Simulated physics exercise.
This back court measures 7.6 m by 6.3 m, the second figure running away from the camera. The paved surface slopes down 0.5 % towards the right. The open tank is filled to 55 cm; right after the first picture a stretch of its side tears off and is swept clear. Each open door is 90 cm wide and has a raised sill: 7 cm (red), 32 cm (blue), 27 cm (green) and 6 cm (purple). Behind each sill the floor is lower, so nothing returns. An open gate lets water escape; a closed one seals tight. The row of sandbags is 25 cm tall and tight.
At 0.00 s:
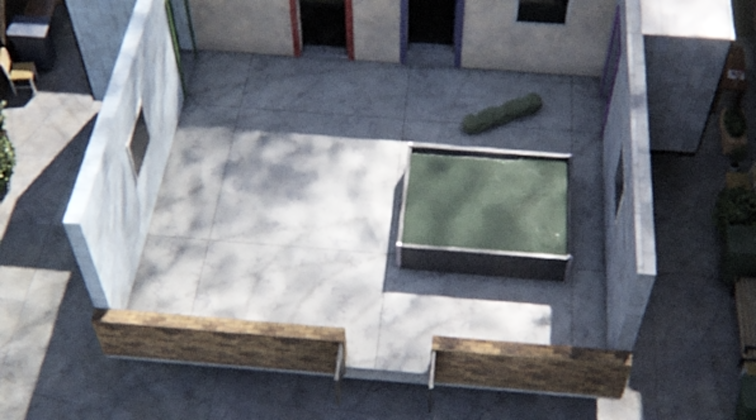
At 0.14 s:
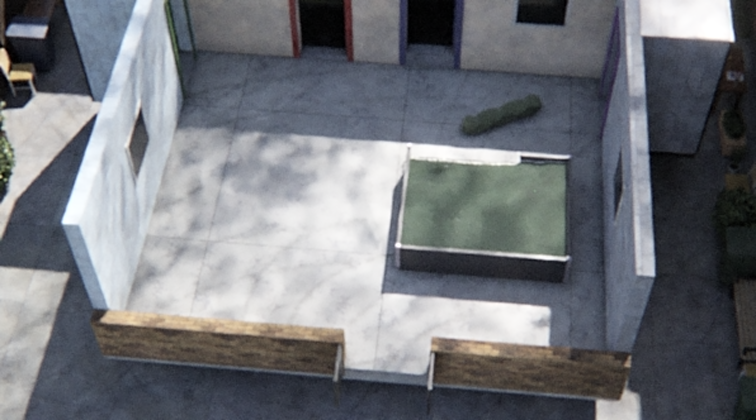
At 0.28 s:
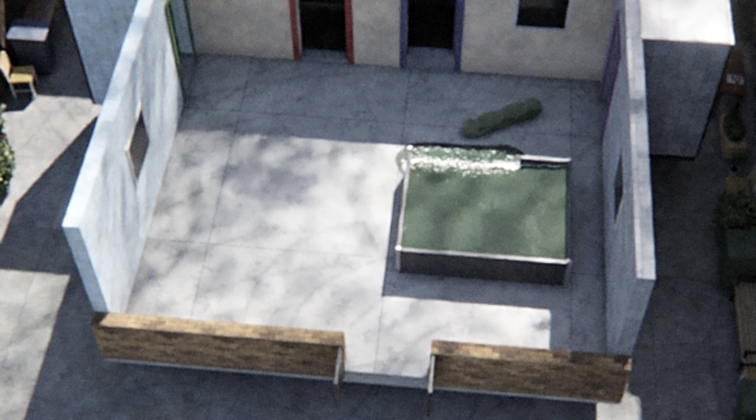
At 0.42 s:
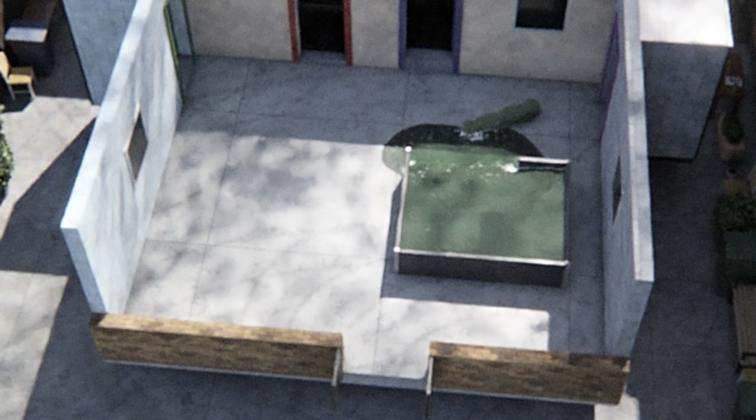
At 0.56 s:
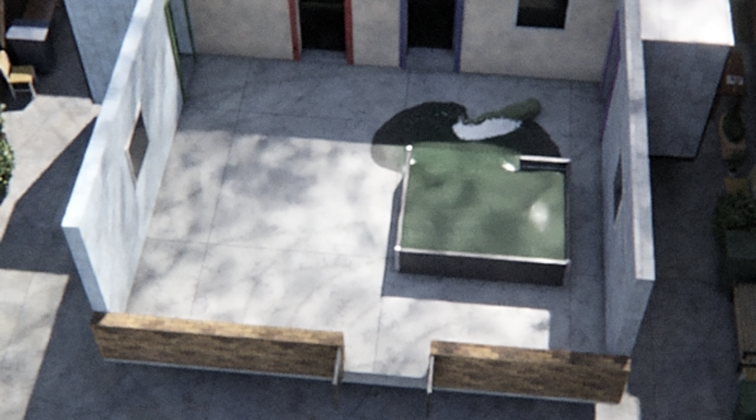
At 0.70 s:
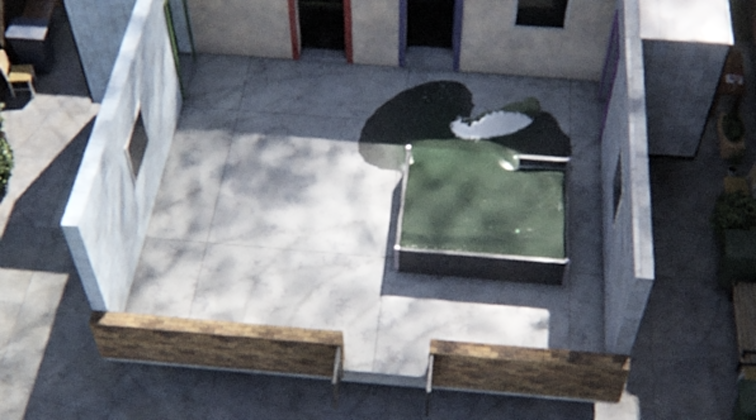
Water pours from the open tank's far side and spreads across the court's paving behind it.
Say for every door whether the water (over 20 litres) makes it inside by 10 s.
Door by door: At the red door it passes the limit; at the blue door it stays under the limit; at the green door it does not reach the limit; at the purple door it exceeds the limit.
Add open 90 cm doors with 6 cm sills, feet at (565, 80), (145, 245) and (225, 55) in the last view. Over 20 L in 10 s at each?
In that order: Above, not over, above.
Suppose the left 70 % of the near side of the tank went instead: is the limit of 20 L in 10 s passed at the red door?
Then: Red under.
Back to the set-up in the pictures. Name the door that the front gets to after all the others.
It is the green one.
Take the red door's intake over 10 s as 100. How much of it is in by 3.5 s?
About 65 per cent.
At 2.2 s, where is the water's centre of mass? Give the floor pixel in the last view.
Near (465, 168).
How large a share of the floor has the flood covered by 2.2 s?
About 30 per cent.
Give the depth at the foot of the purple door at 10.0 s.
Roughly 8.0 cm deep.
After 1.4 s water covers 20 % of the floor and is deepest (40 cm) near (478, 138); red door not reached, blue door 28 cm at the sill, 0 L in, green door not reached, purple door 11 cm at the sill, 1 L in.
After 2.2 s water covers 30 % of the floor and is deepest (34 cm) near (478, 138); red door 14 cm at the sill, 1 L in, blue door 29 cm at the sill, 0 L in, green door not reached, purple door 14 cm at the sill, 72 L in.
After 3.5 s water covers 40 % of the floor and is deepest (28 cm) near (205, 61); red door 13 cm at the sill, 32 L in, blue door 19 cm at the sill, 0 L in, green door 25 cm at the sill, 0 L in, purple door 21 cm at the sill, 191 L in.
After 6.0 s water covers 65 % of the floor and is deepest (16 cm) near (599, 118); red door 8 cm at the sill, 48 L in, blue door 12 cm at the sill, 0 L in, green door 13 cm at the sill, 0 L in, purple door 16 cm at the sill, 337 L in.
After 10.0 s water covers 95 % of the floor and is deepest (10 cm) near (604, 379); red door 8 cm at the sill, 51 L in, blue door 6 cm at the sill, 0 L in, green door 6 cm at the sill, 0 L in, purple door 8 cm at the sill, 406 L in.
